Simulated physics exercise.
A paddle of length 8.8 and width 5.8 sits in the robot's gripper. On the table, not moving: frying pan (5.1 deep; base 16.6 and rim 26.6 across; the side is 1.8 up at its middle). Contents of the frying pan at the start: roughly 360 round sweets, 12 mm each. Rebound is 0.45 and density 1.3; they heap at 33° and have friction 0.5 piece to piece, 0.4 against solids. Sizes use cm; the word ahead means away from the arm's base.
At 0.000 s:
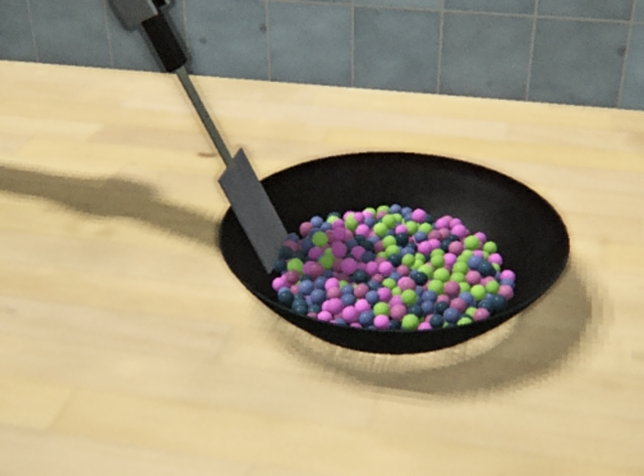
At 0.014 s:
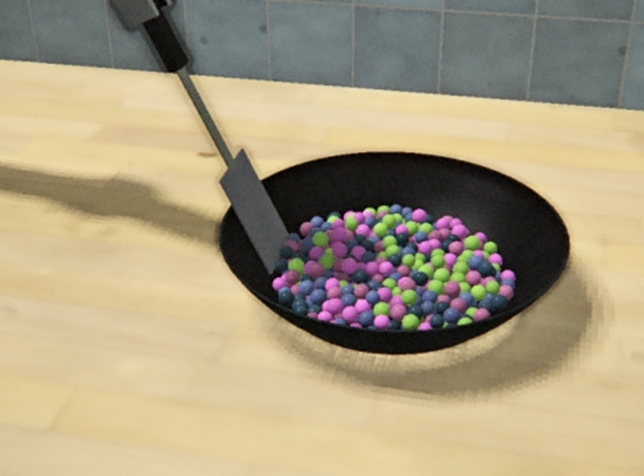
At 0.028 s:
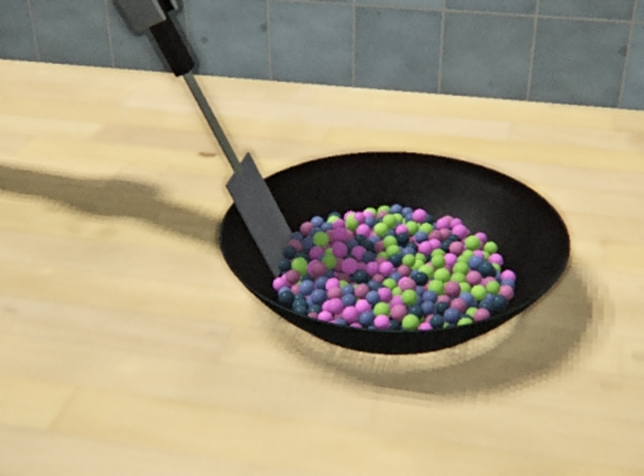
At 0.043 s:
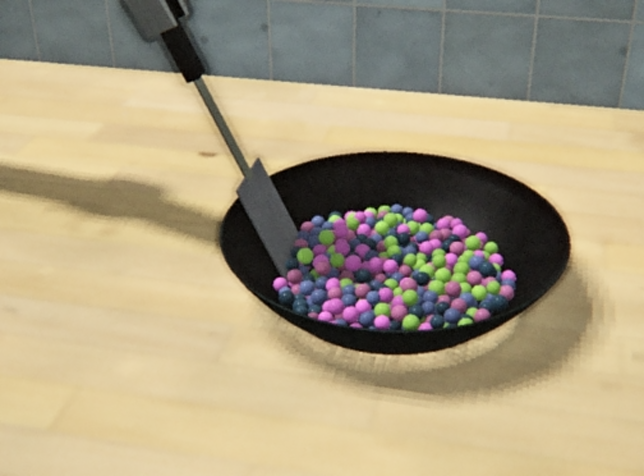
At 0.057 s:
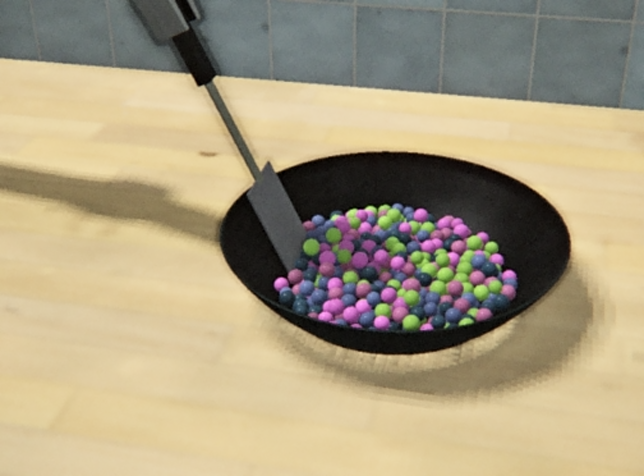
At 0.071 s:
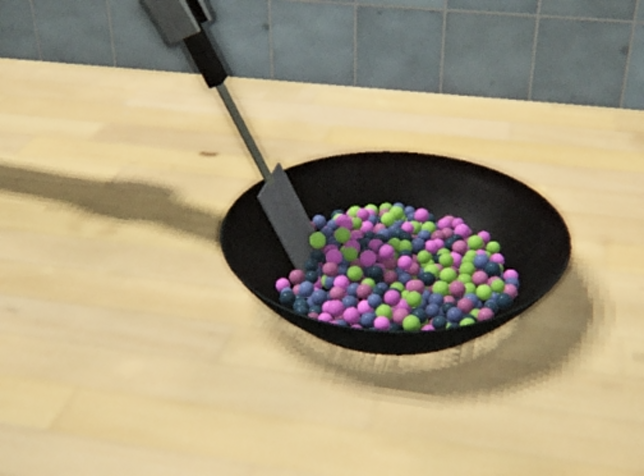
A robot arm's flat paddle rested at the left side of a black frying pan of colourful round sweets, then slid slowly a short way right, nudging the nearest sweets slightly while the pan stayed still.
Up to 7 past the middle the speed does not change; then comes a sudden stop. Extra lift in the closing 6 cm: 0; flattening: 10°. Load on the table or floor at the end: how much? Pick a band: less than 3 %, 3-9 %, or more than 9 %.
It falls in the band less than 3 %.
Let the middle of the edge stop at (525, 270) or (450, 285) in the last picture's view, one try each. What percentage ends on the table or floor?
Try 1: Approx. 15 %; try 2: Approx. 0 %.
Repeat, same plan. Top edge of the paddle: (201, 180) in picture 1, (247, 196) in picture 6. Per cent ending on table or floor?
About 0 per cent.
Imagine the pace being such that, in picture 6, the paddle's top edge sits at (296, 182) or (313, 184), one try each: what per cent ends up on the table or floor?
First try about 0 %, second try about 10 %.
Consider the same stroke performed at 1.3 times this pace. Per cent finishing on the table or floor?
Roughly 0 per cent.
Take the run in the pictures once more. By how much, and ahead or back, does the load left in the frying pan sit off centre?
Some 3.5 cm ahead of the centre.
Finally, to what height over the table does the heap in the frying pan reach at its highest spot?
About 5.5 cm above the table.
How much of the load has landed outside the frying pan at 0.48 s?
I'd put it at around 0 per cent.
After 0.15 s, sloping 65°, highest piece 5 above the table; 356 in the frying pan.
After 0.24 s, sloping 61°, highest piece 5 above the table; 356 in the frying pan.
After 0.48 s, sloping 55°, highest piece 5 above the table; 356 in the frying pan.
After 1.53 s, sloping 55°, highest piece 5 above the table; 356 in the frying pan.
In the end, 356 in the frying pan. That is 0 % on the table or floor.
